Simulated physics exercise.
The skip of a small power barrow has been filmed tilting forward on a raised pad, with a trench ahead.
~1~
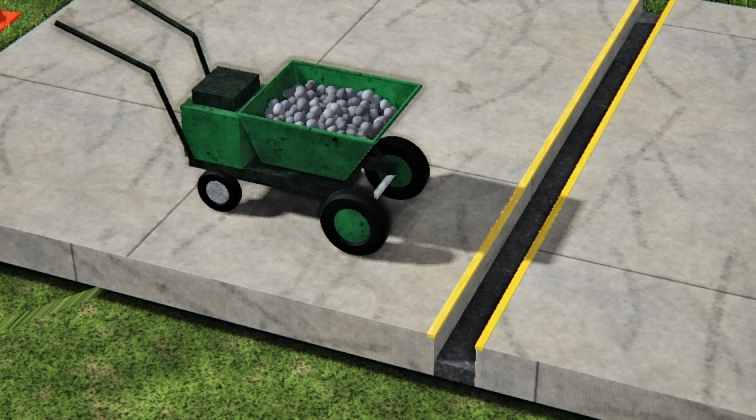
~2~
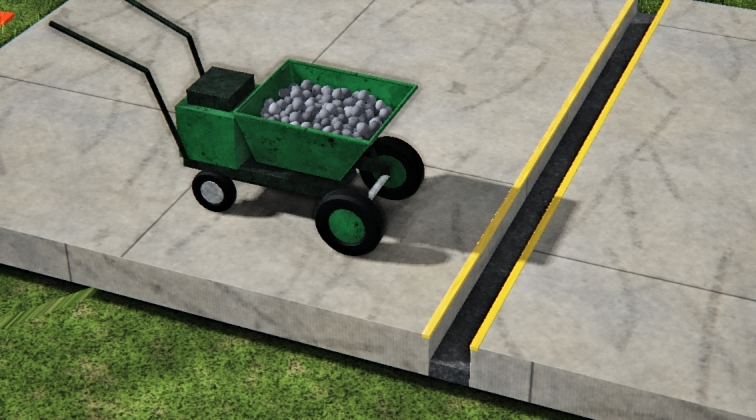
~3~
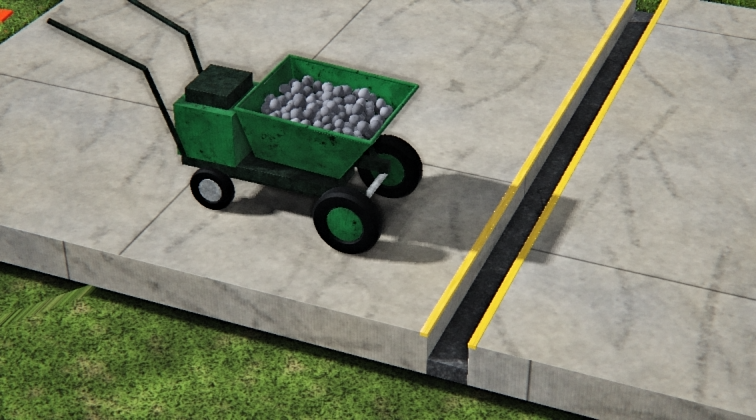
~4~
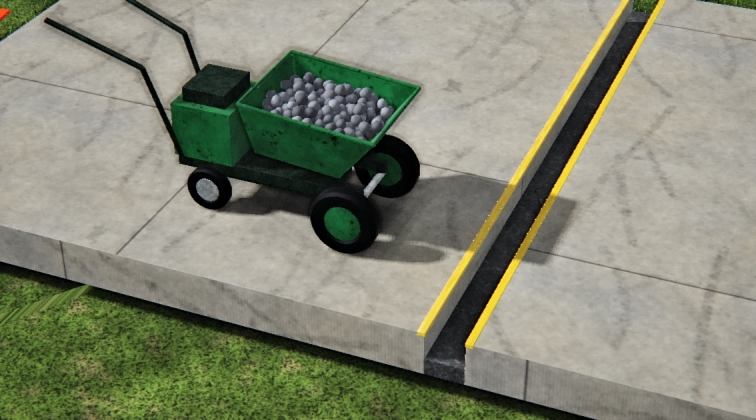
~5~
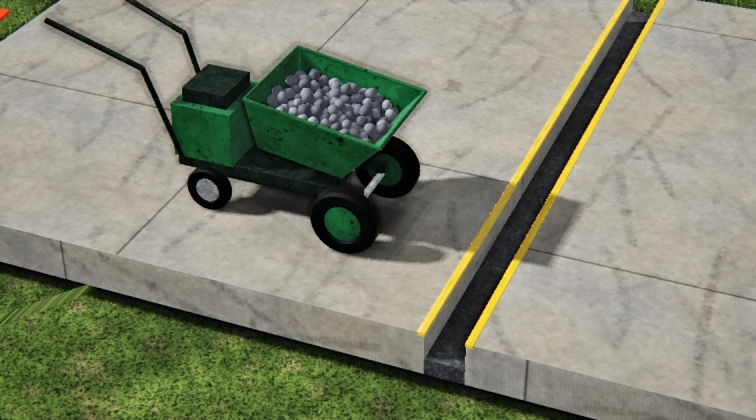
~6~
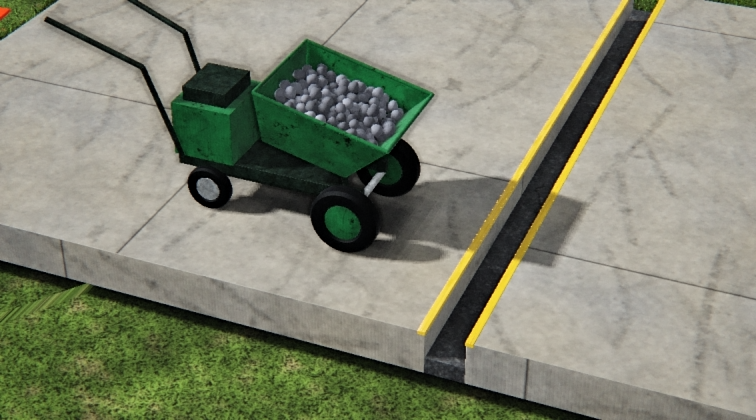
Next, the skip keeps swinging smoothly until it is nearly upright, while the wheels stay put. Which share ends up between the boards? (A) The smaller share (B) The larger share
Answer: B.
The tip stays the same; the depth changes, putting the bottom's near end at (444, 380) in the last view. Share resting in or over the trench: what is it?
Close to 80 per cent, I reckon.
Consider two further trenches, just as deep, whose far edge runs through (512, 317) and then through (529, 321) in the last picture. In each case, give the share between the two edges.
Lab note: Try one 90 per cent, try two 90 per cent.
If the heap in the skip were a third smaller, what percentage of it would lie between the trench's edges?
Estimate: Close to 80 %.
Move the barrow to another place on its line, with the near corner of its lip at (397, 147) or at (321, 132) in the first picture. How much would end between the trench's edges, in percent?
It works out to 60 per cent in the first case and 30 per cent in the second.
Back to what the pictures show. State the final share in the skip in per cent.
0 %, about.
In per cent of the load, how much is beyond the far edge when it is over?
10 %.
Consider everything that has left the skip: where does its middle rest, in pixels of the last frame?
I'd say the middle ends up at about (493, 250).
Soon after the last picture, skip tipped steeply; all in the skip.
A little later, skip tipped right over; most in the skip; a stray few short of the trench; a small part in or heaped over the trench; a stray few falling.
Later still, skip tipped right over; about a quarter in the skip; a small part short of the trench; about two thirds in or heaped over the trench; a small part beyond it.
By the end, skip tipped right over; a stray few in the skip; about a quarter short of the trench; about two thirds in or heaped over the trench; a small part beyond it.
